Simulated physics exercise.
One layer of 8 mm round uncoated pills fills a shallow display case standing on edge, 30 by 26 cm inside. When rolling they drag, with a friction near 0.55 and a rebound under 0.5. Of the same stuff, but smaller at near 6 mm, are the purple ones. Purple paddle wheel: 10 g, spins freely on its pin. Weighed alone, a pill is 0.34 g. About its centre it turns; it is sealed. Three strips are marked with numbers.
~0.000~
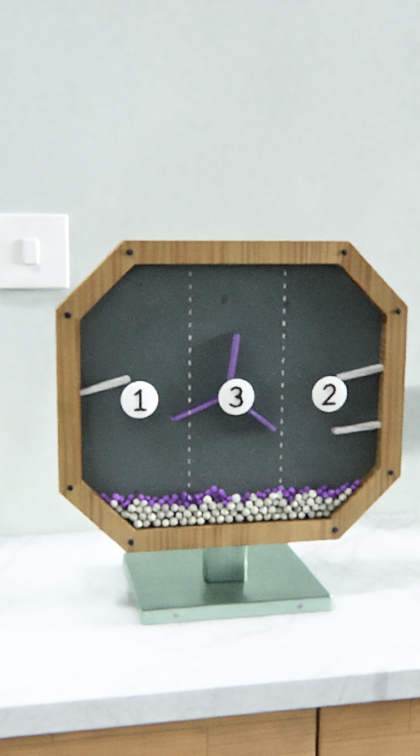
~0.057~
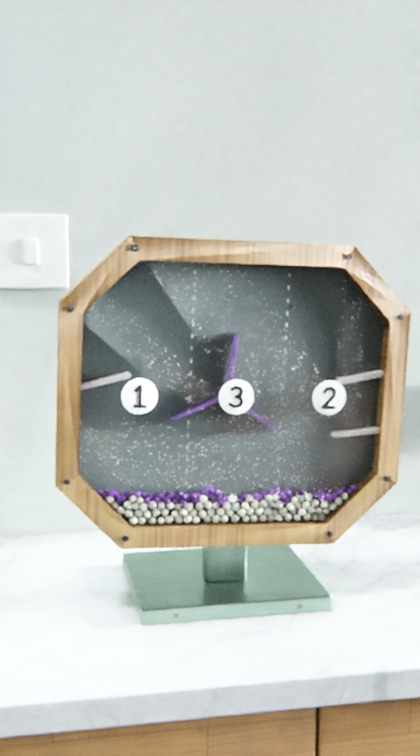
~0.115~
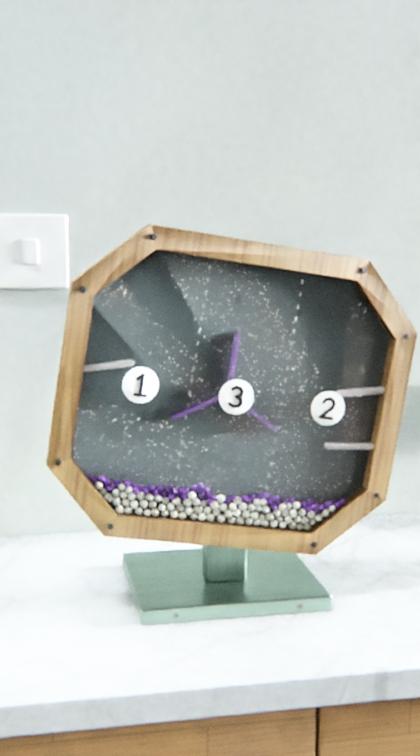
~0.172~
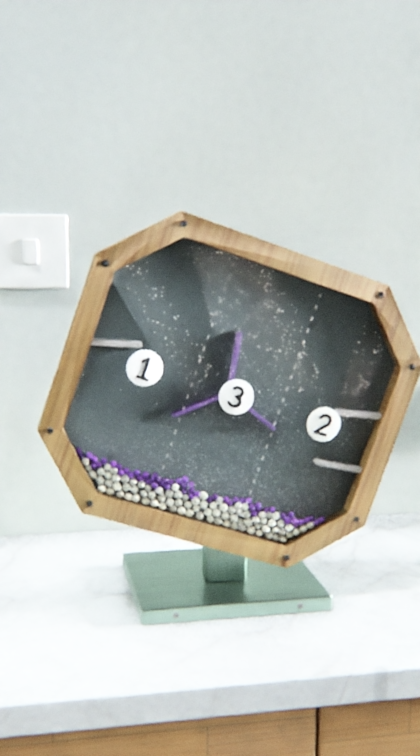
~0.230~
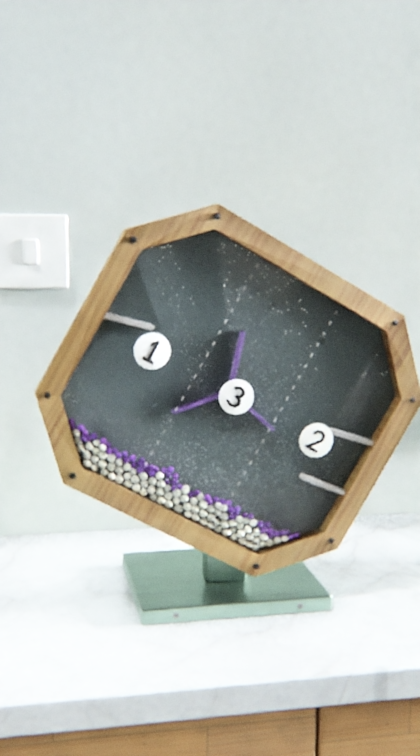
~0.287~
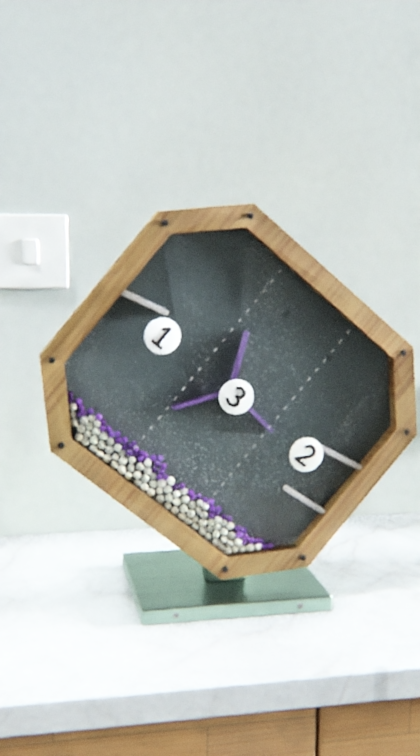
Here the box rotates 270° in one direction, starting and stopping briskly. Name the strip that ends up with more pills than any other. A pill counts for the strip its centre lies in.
The strip marked 1.
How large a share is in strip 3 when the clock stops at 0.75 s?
About 0 per cent.
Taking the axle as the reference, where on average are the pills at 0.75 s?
10 cm left, 6 cm below.
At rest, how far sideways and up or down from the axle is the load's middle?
About 3 cm left and 12 cm below.
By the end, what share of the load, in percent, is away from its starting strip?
About 70 per cent.
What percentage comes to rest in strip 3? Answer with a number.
Roughly 0 percent.
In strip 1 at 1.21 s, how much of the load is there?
Roughly 5 per cent.
By 0.75 s, it stands 125° clockwise; the pills' middle is 10 cm left of and 6 cm below the centre; no. 2, 100 %.
By 1.21 s, it has come round 210° clockwise; the pills' middle is 8 cm left of and level with the centre; no. 1, 5 %, no. 2, 65 %, no. 3, 25 %.
By 1.61 s, it has come round 270° clockwise; the pills' middle is 4 cm left of and 10 cm below the centre; no. 1, 90 %, no. 3, 10 %.
At rest by 4.6 s, it has come round 270° clockwise; no. 1, 100 %, no. 2, 0 %, no. 3, 0 %.
